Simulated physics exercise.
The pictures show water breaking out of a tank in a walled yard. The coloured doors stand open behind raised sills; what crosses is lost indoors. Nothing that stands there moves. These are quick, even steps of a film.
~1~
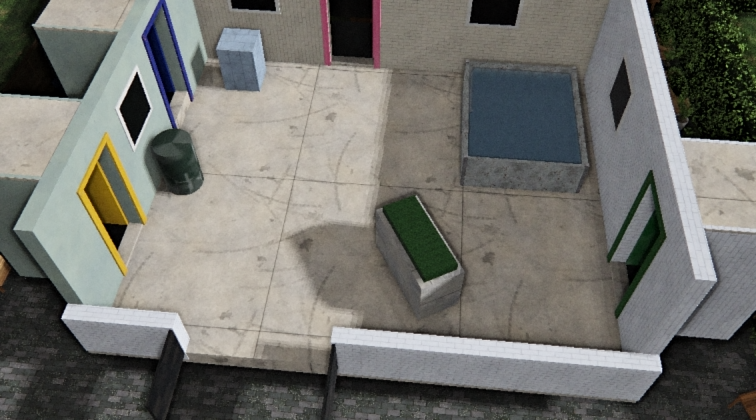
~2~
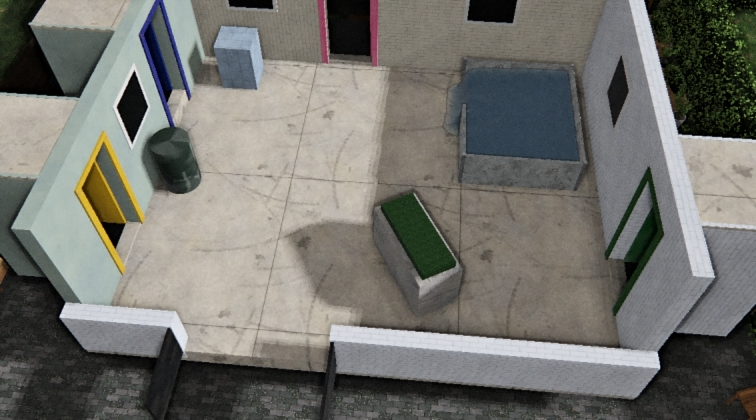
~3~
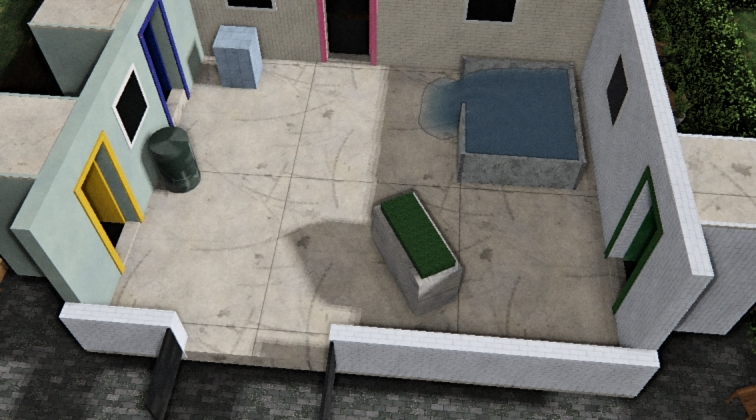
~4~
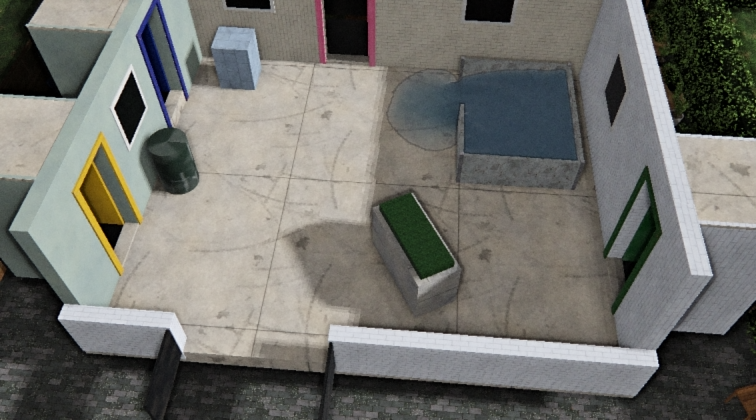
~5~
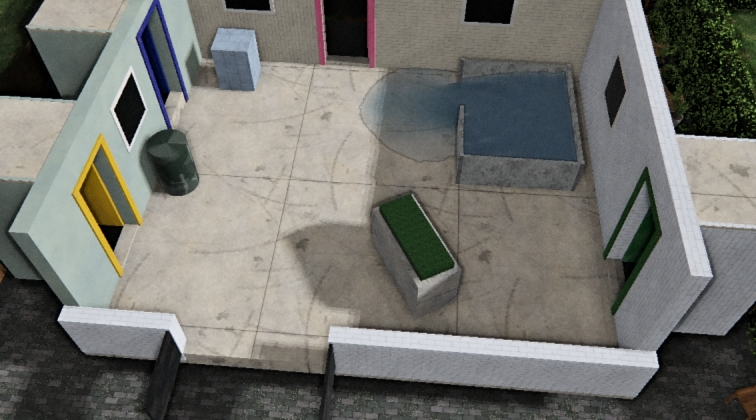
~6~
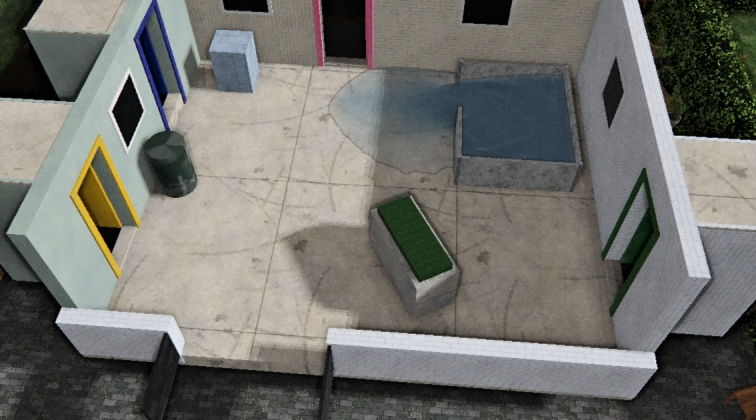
Water poured out through a gap in the left side of a raised tank in a walled yard, then spread leftward across the pale paved floor in a widening, rounded sheet.
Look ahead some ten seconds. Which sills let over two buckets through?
One by one: The yellow door takes more than that; the green door stays under that; the blue door stays under that; the pink door takes more than that.
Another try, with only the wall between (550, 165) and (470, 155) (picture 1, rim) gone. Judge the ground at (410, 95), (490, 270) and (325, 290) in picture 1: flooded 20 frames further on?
In turn: Dry, awash, awash.
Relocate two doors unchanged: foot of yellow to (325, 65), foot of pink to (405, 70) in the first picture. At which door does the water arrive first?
That is the pink one.
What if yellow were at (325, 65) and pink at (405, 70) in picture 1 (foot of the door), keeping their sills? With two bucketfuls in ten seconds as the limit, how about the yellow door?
In short: Yellow door takes more.
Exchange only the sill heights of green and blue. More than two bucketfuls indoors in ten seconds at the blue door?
In short: The blue one goes over.
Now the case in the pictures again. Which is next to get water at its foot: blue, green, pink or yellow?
The pink one.
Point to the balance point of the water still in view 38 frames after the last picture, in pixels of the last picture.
Near (330, 146).
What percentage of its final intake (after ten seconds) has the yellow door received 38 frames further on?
Some 5 per cent.
A moment on, water covers 25 % of the floor; the yellow door not reached, the green door not reached, the blue door not reached, the pink door under two buckets in.
Next, water covers 35 % of the floor; the yellow door not reached, the green door not reached, the blue door wet at the sill, nothing in, the pink door over two buckets in.
Then, water covers 45 % of the floor; the yellow door wet at the sill, nothing in, the green door not reached, the blue door wet at the sill, nothing in, the pink door over two buckets in.
Later, water covers 65 % of the floor; the yellow door under two buckets in, the green door not reached, the blue door wet at the sill, nothing in, the pink door over two buckets in.
In the end, water covers 75 % of the floor; the yellow door over two buckets in, the green door not reached, the blue door wet at the sill, nothing in, the pink door far over two buckets in.
